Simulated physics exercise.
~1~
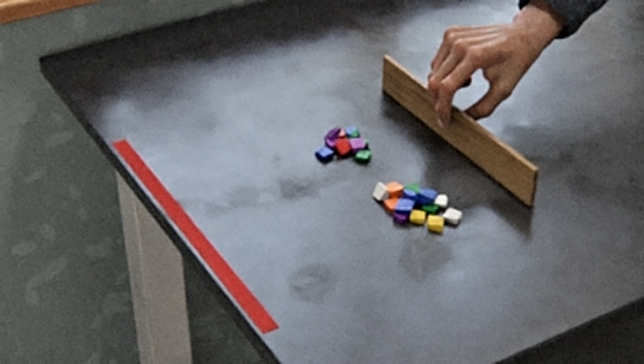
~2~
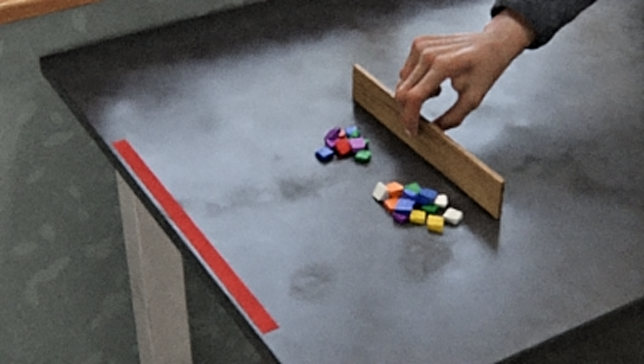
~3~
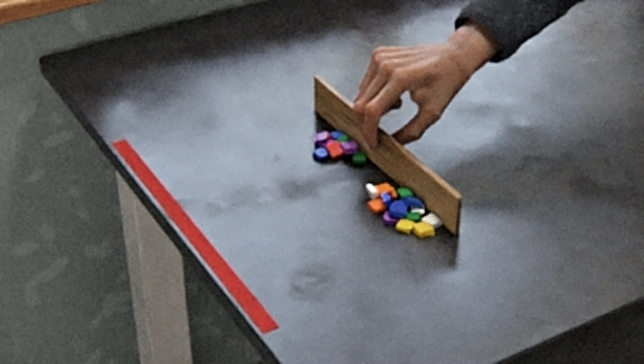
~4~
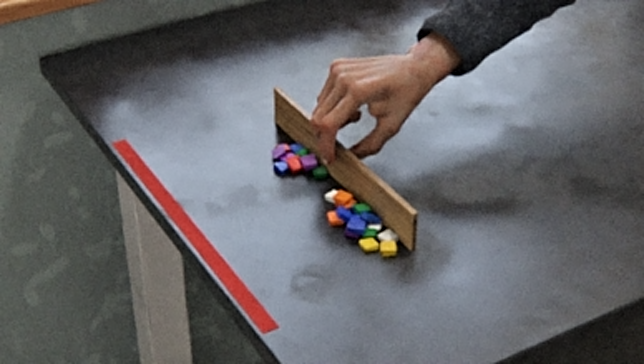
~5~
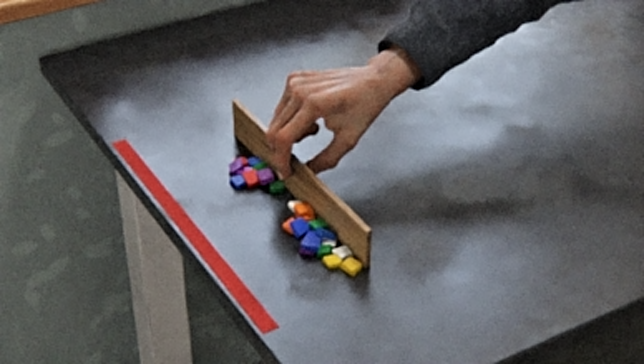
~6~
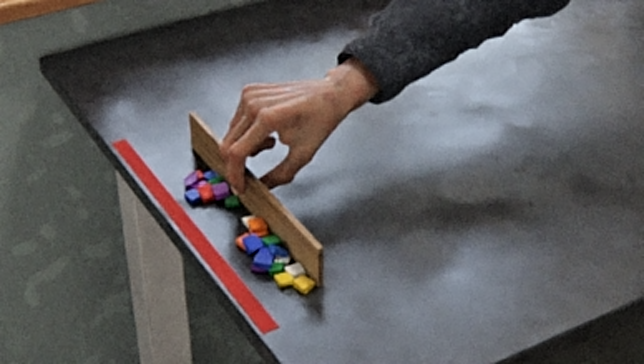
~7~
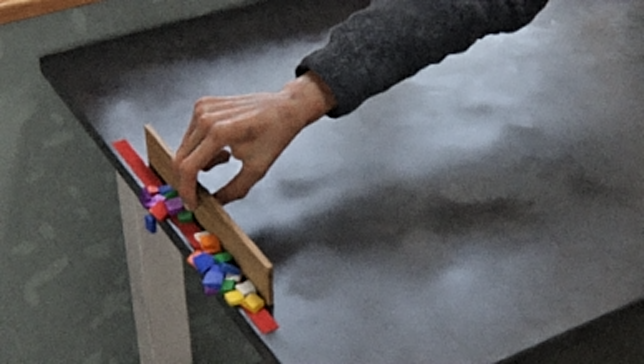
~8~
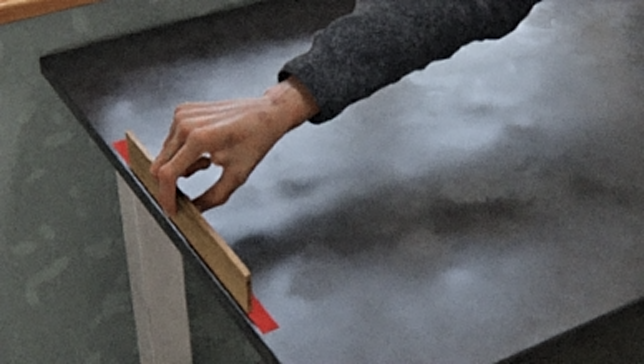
Hand sliding a wooden strip left across a dark table, pushing two clusters of colourful bits over the red-taped edge.
